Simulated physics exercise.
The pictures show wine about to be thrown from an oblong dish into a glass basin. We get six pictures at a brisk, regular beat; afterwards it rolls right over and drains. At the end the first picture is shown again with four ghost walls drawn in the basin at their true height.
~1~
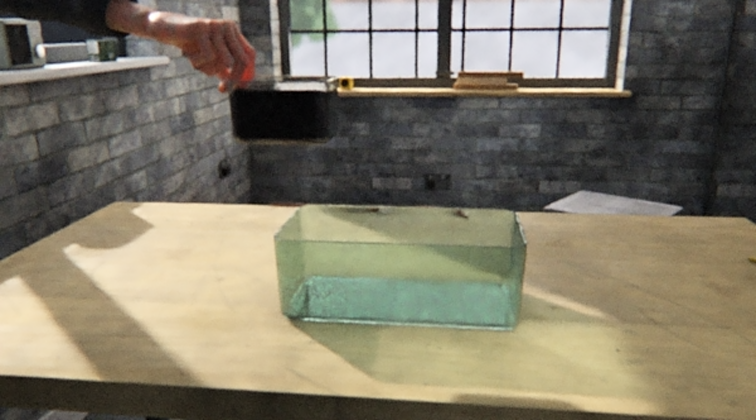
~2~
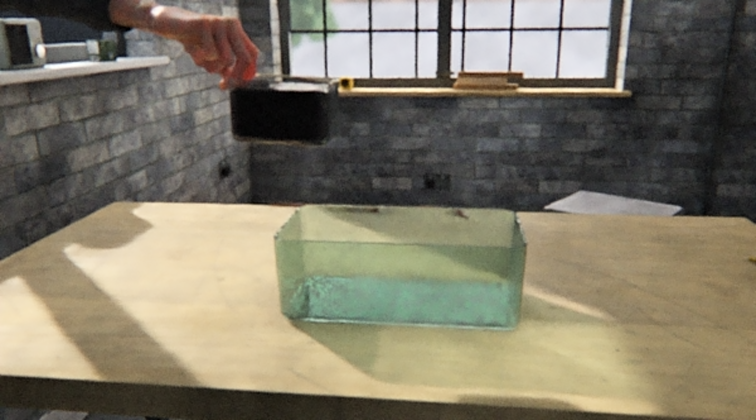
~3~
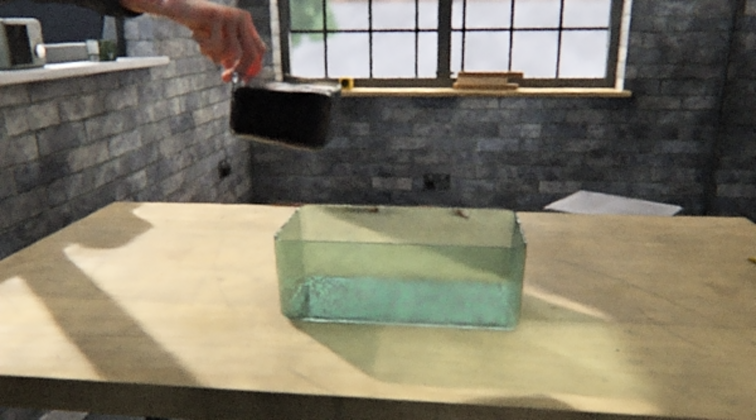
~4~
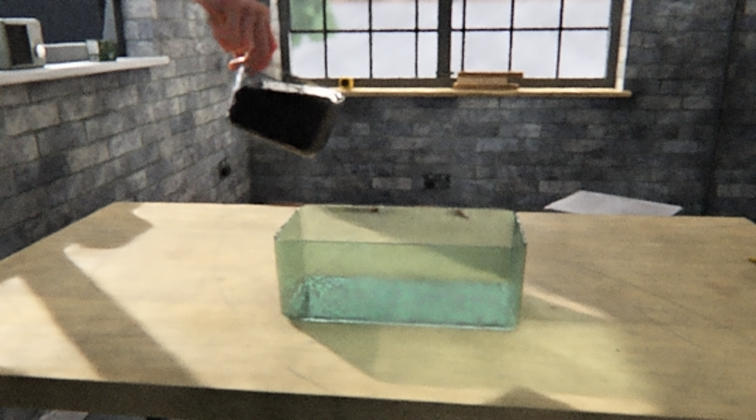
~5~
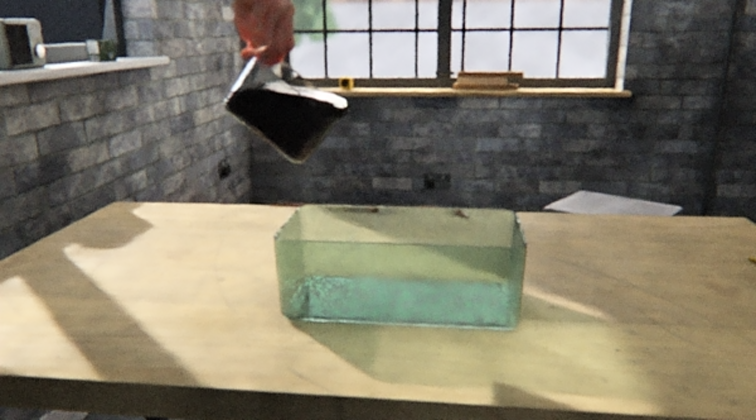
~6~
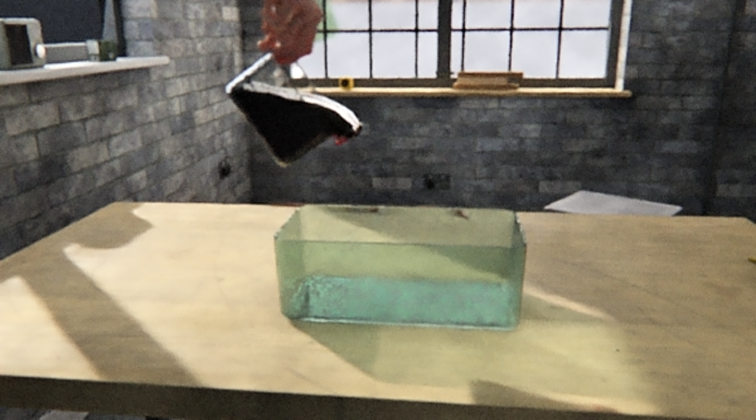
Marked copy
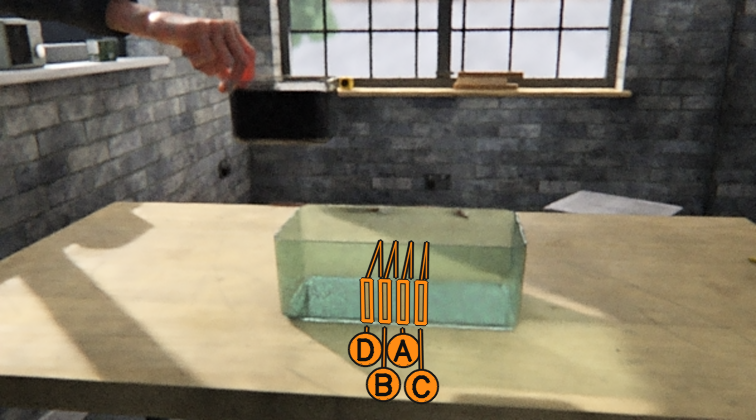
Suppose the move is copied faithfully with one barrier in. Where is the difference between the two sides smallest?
Place D does it best.
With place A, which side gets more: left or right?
The left side.
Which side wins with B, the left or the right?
More ends on the left.
On the marked copy, A at (402, 329); B at (384, 328); C at (420, 329); D at (366, 327).
With A, about 89 % ends left of the wall and 8 % right of it; 3 % is lost outside.
With B, about 74 % ends left of the wall and 22 % right of it; 4 % is lost outside.
With C, about 80 % ends left of the wall and 7 % right of it; 13 % is lost outside.
With D, about 48 % ends left of the wall and 48 % right of it; 4 % is lost outside.
